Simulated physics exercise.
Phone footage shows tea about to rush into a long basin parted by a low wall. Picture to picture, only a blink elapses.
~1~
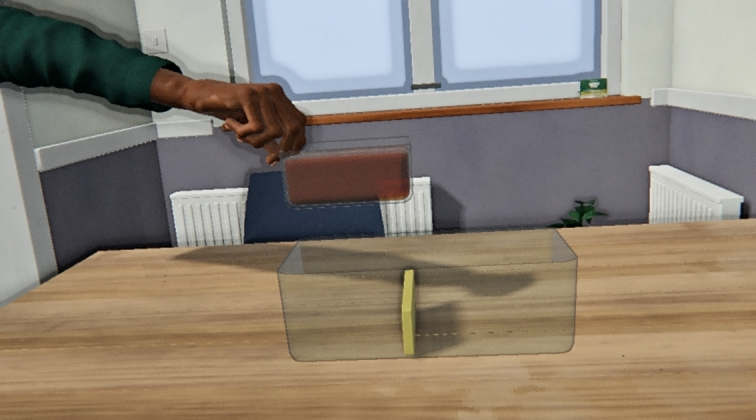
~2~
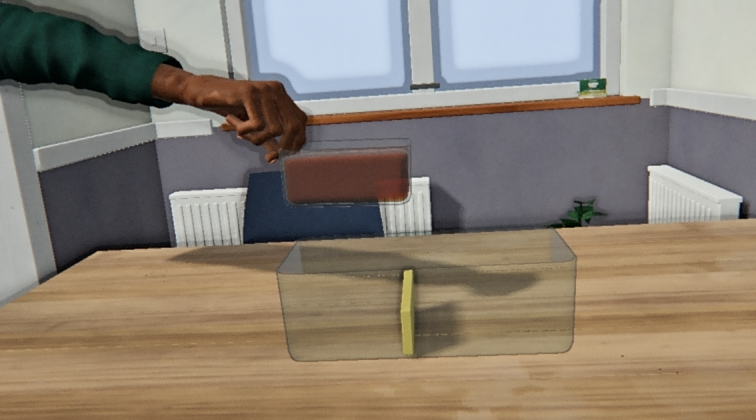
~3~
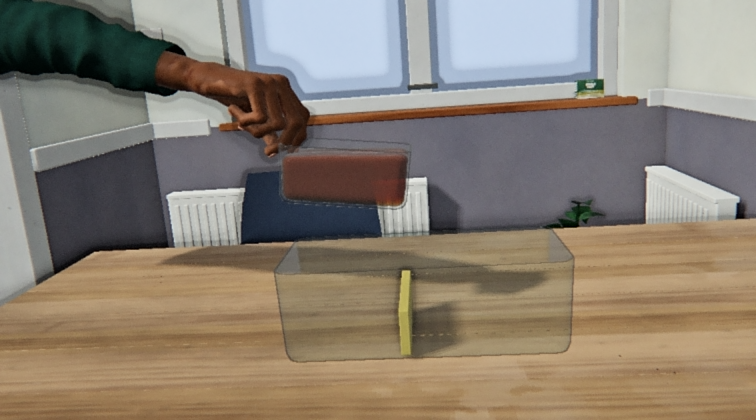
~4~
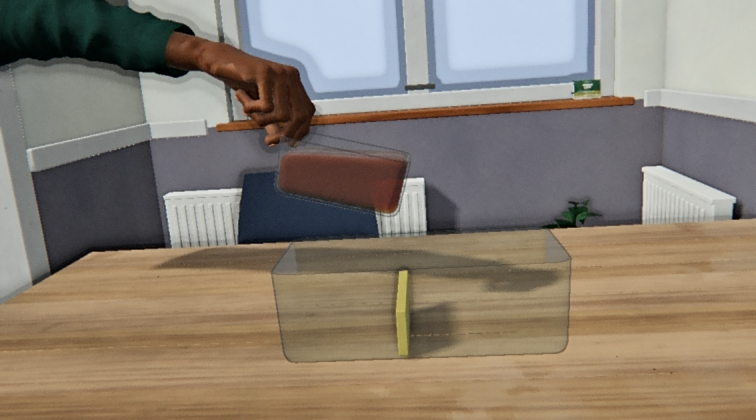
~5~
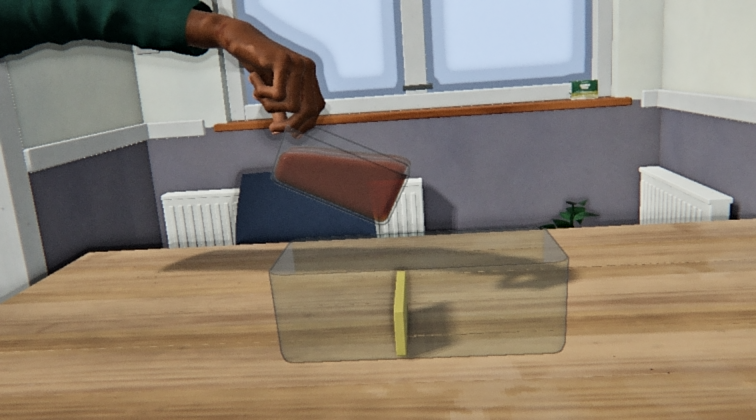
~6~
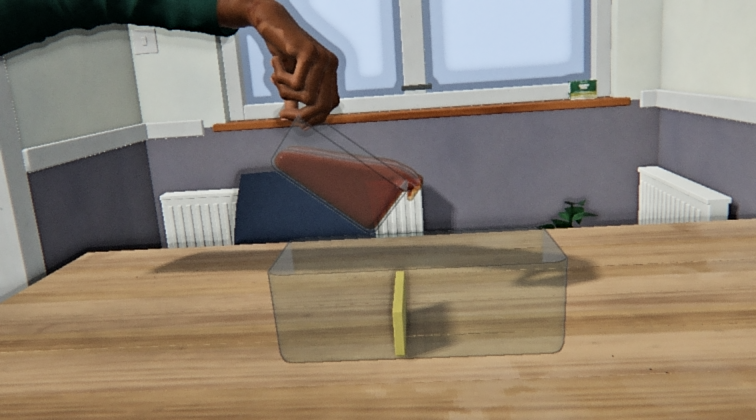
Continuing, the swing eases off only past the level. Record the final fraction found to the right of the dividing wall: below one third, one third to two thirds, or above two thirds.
Final fraction right of the wall: Above two thirds.
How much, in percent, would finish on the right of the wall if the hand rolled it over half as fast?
Some 85 per cent.
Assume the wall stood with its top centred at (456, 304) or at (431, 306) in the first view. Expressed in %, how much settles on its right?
In order, some 40 and 65 in a hundred.
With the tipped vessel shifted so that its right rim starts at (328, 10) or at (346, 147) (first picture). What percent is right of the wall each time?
It comes to 55 % the first time and 15 % the second.
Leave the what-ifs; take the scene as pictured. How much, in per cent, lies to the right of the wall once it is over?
It works out to around 85 percent.
A moment on, the tilt is 111° and 7 per cent is still to pour, 4 is left of the wall and 77 right of it.
Next, the tilt is 122° and 0 per cent is still to pour, 12 is left of the wall and 83 right of it.
Then the tilt is 122° and 0 per cent is still to pour, 13 is left of the wall and 85 right of it.
Later the tilt is 122° and 0 per cent is still to pour, 14 is left of the wall and 85 right of it.
Finally, 14 per cent lies left of the wall, 85 right of it and 1 outside.
